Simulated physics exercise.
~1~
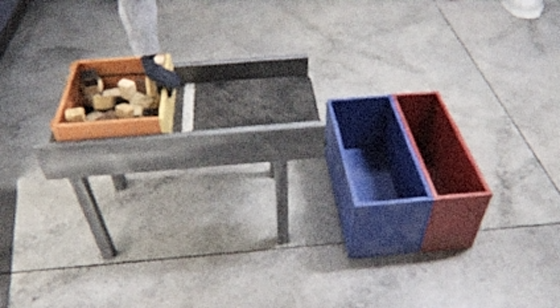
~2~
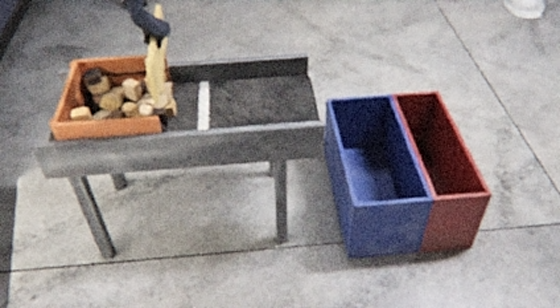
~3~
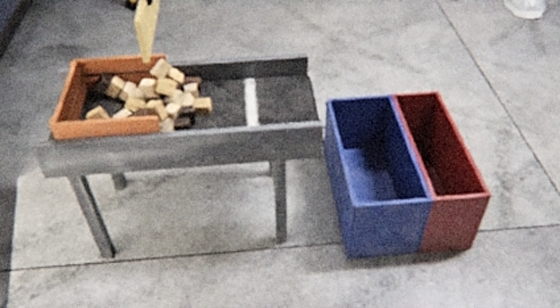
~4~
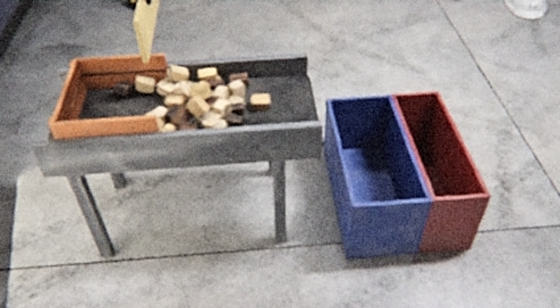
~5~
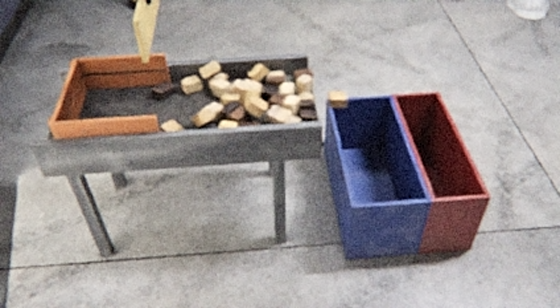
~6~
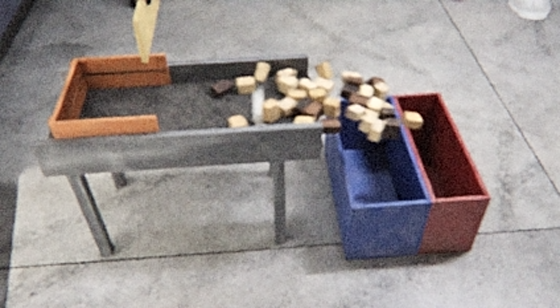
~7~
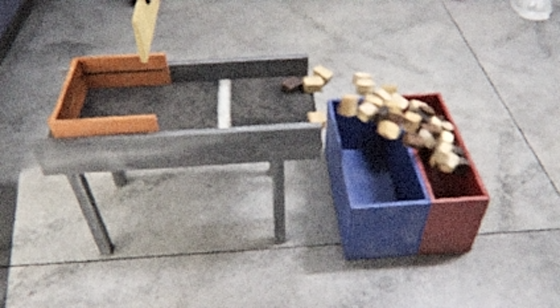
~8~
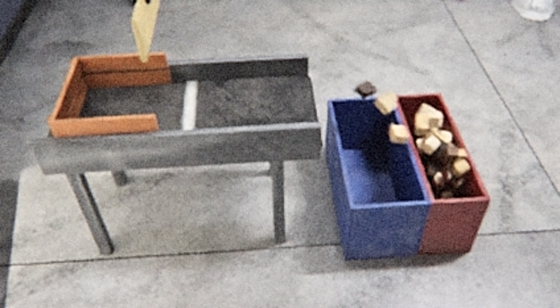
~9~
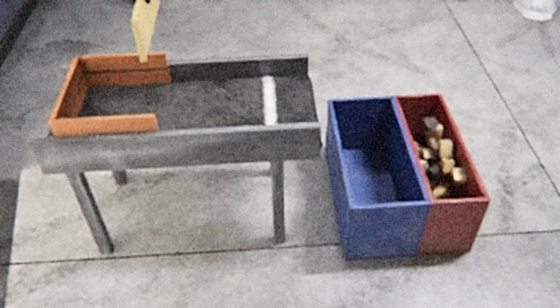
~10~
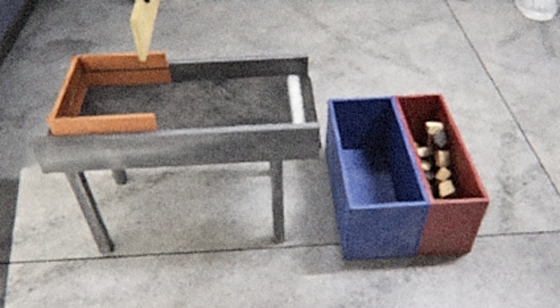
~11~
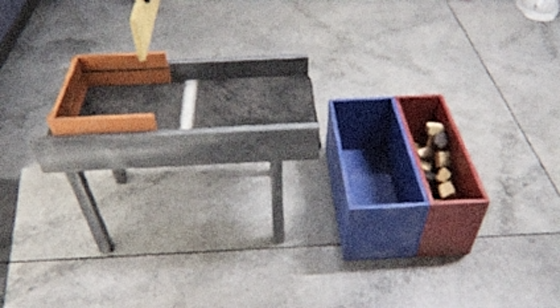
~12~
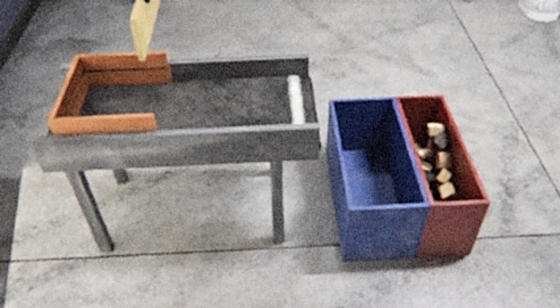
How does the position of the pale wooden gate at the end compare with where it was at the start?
At the start the gate is down at the right side of the orange pen, holding the blocks in. At the end it is raised above the pen and slightly further left, leaving that side open.
